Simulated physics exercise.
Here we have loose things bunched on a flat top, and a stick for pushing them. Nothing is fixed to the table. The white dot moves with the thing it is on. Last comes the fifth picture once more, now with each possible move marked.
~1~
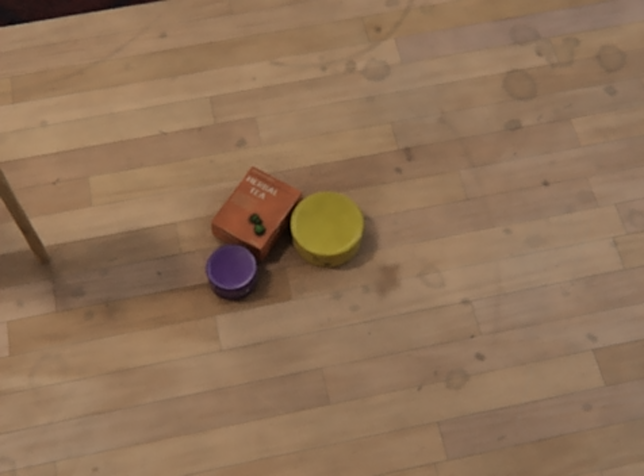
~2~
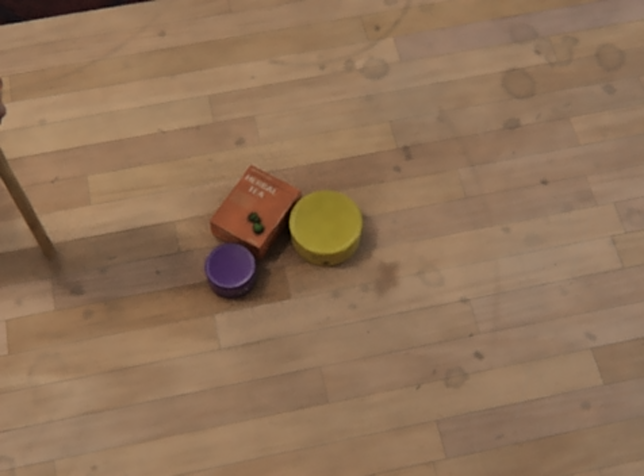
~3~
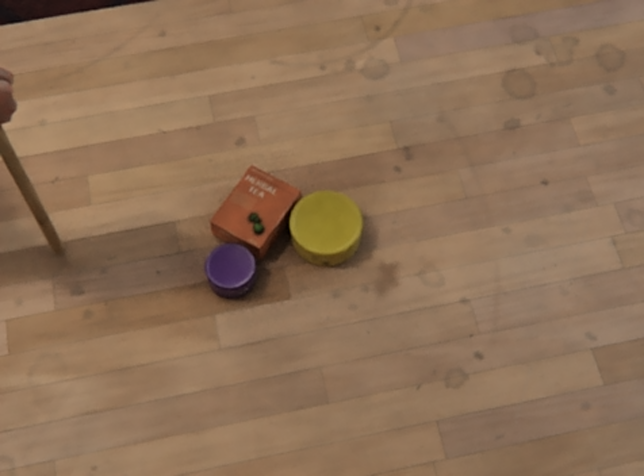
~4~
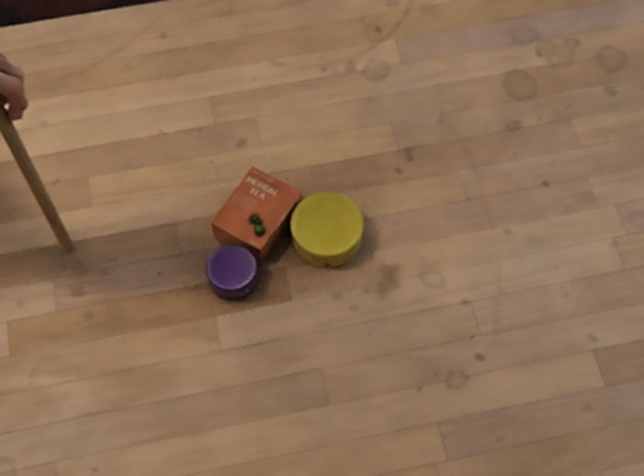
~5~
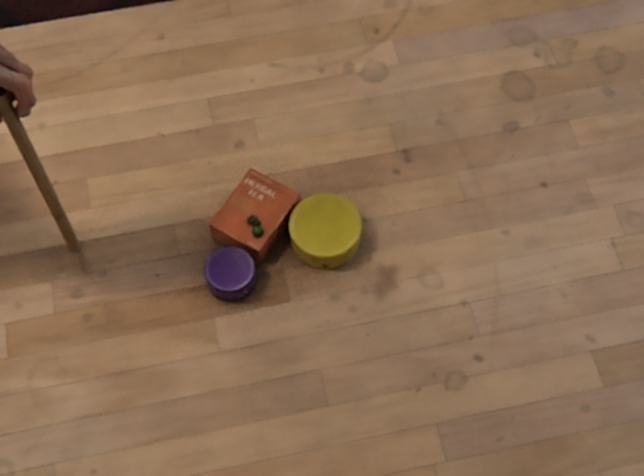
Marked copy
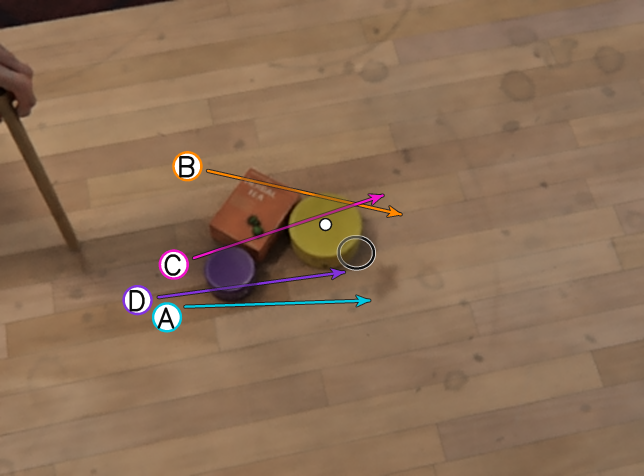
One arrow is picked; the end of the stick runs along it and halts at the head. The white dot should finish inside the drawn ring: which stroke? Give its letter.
B.
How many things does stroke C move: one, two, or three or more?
It moves two.
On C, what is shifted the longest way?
The orange packet.
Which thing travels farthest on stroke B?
The yellow tub goes farthest.
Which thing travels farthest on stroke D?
It is the purple tub.
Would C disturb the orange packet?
Yes.
On the marked copy, A from (185, 307) to (369, 301); B from (208, 171) to (401, 214); C from (194, 258) to (383, 195); D from (158, 297) to (344, 272); the ring at (356, 252); the white dot at (326, 225).
With B. Early on, foot of the stick (276, 187); yellow tub (342, 247); orange packet (267, 222).
Further on, foot of the stick (345, 203); yellow tub (352, 260); orange packet (275, 225).
At the end, foot of the stick (401, 215); yellow tub (352, 260); orange packet (275, 225); the dot on the yellow tub is in the ring.
As for the rest, A leaves the dotted thing at (326, 232); C leaves the dotted thing at (367, 235); D leaves the dotted thing at (346, 221).
